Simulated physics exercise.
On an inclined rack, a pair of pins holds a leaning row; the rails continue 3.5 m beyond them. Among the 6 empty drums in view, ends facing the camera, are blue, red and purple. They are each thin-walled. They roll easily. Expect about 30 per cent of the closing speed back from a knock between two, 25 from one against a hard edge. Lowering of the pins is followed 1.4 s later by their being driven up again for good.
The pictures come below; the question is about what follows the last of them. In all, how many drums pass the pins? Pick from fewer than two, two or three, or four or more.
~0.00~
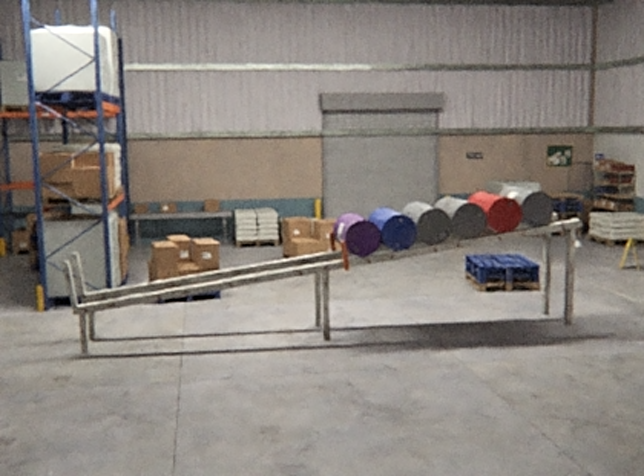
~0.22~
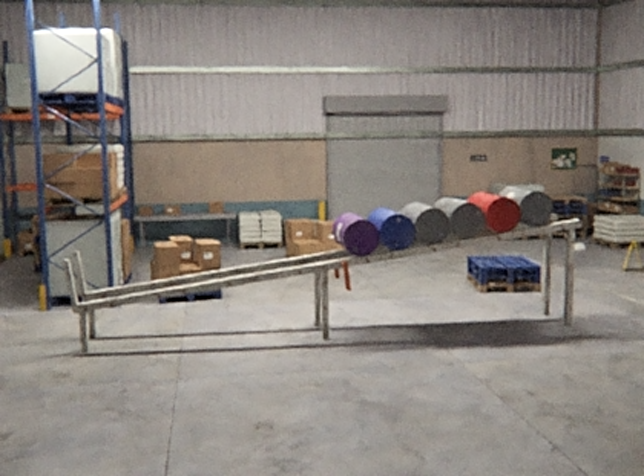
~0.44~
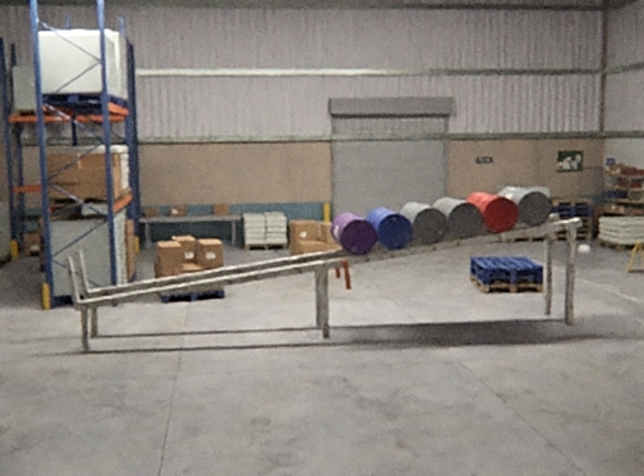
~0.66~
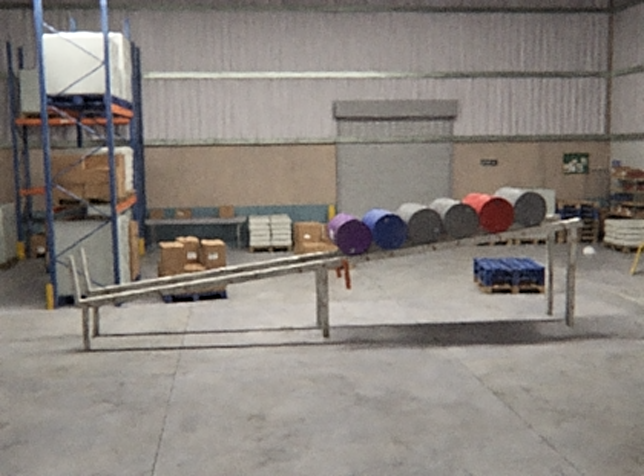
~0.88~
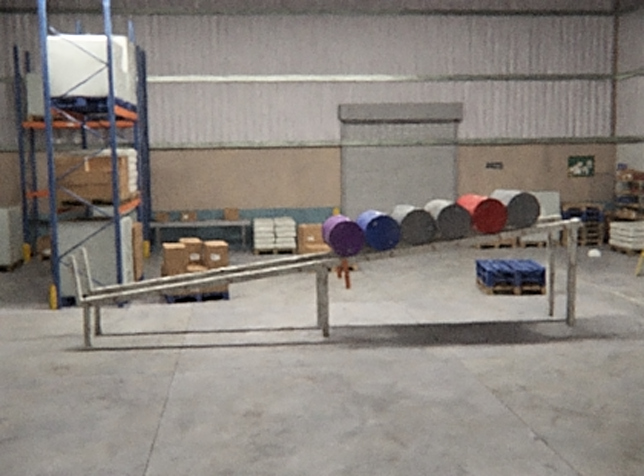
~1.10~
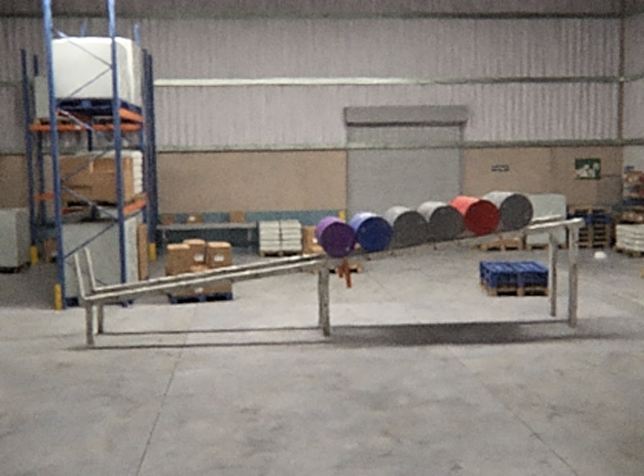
The number is two or three.
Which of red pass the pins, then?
Red: Held.
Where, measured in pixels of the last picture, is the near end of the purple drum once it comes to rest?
(99, 278).
Then, 1.5 s in, blue is on the rails, 15 cm above the pins, rolling left; red is on the rails, 160 cm above the pins, rolling left; purple is on the rails, 35 cm below the pins, rolling left; 1 through so far.
Then, 2.0 s in, blue is in the air, 10 cm below the pins, rolling left; red is on the rails, 140 cm above the pins, rolling left; purple is on the rails, 85 cm below the pins, rolling left; 2 through so far.
In the end (3.9 s), blue is on the rails, 265 cm below the pins; red is on the rails, 125 cm above the pins; purple is on the rails, 315 cm below the pins; 2 through so far.
